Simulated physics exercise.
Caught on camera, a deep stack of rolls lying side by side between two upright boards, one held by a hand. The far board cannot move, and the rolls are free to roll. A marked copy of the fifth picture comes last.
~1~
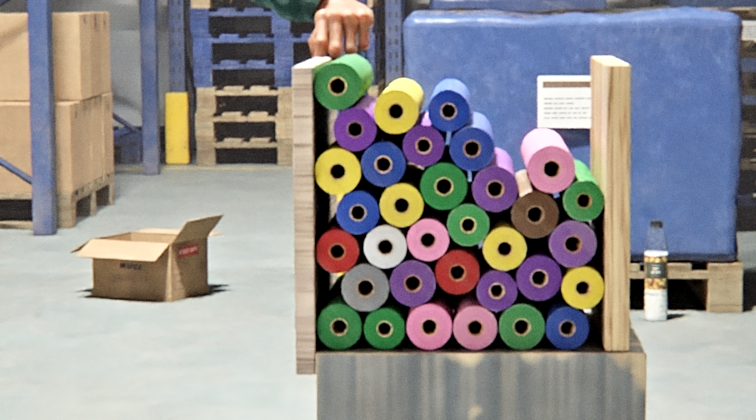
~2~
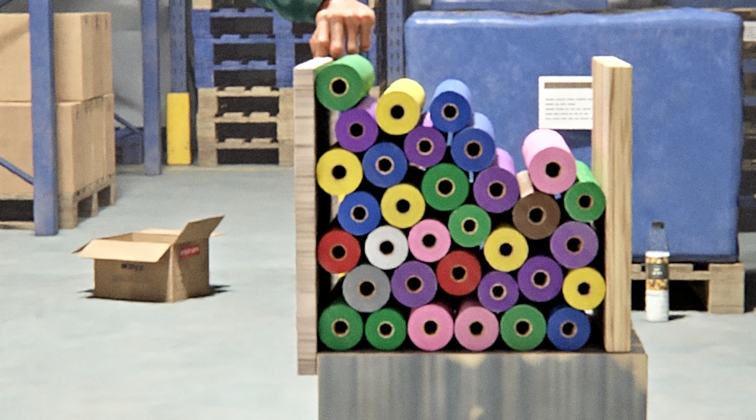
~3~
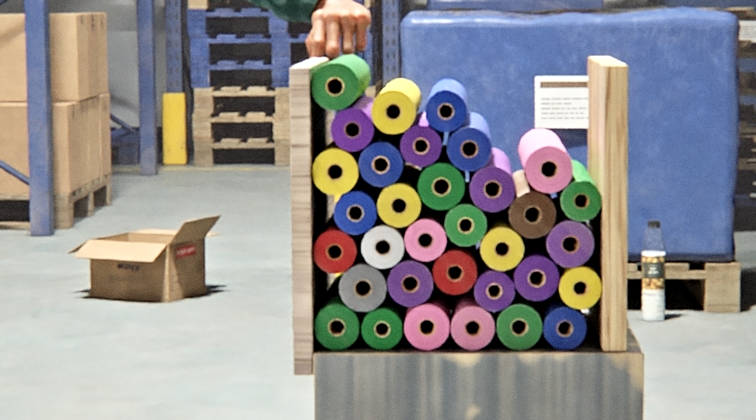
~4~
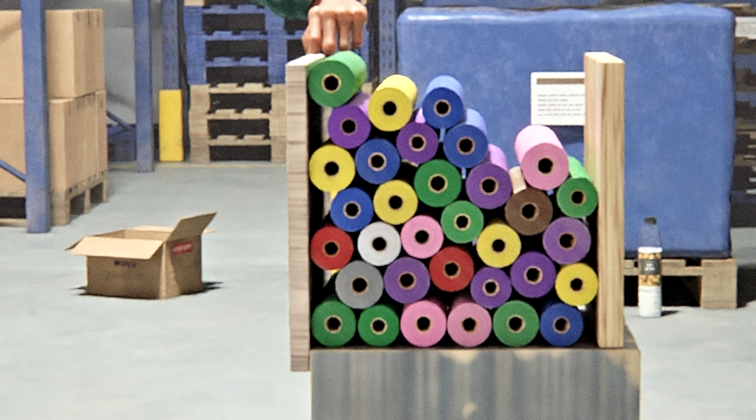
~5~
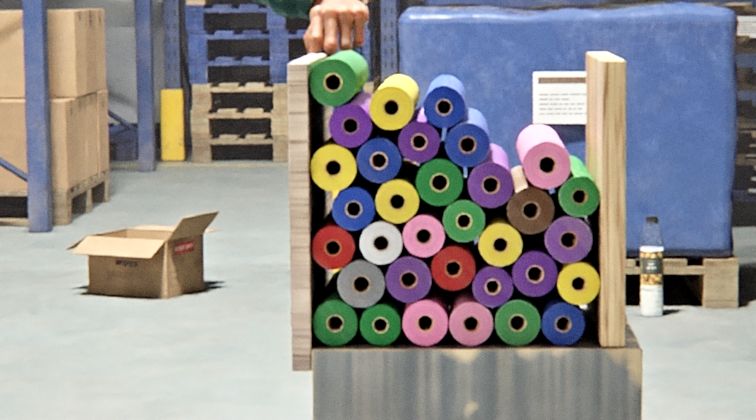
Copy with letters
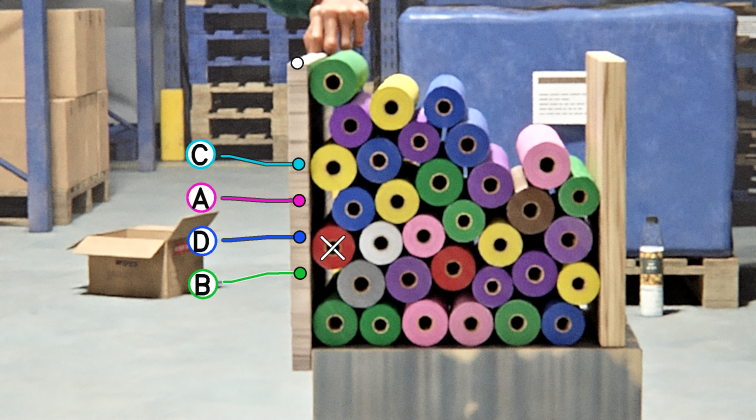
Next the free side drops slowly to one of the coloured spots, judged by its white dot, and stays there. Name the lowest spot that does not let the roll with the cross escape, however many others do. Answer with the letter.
B is the limit.
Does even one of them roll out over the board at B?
Yes.
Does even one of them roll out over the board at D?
Yes, at D.
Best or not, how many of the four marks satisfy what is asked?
Four of them.
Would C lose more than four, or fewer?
It loses fewer than four.
On the copy, A at (299, 201); B at (300, 273); C at (298, 164); D at (299, 237); the cross at (332, 248); the white dot at (297, 63).
On B. First, top of the board (309, 152).
Then, top of the board (311, 252).
Finally, top of the board (311, 272), about seven out over the board, the crossed one still inside.
By contrast, A keeps the crossed one inside; C keeps the crossed one inside; D keeps the crossed one inside.
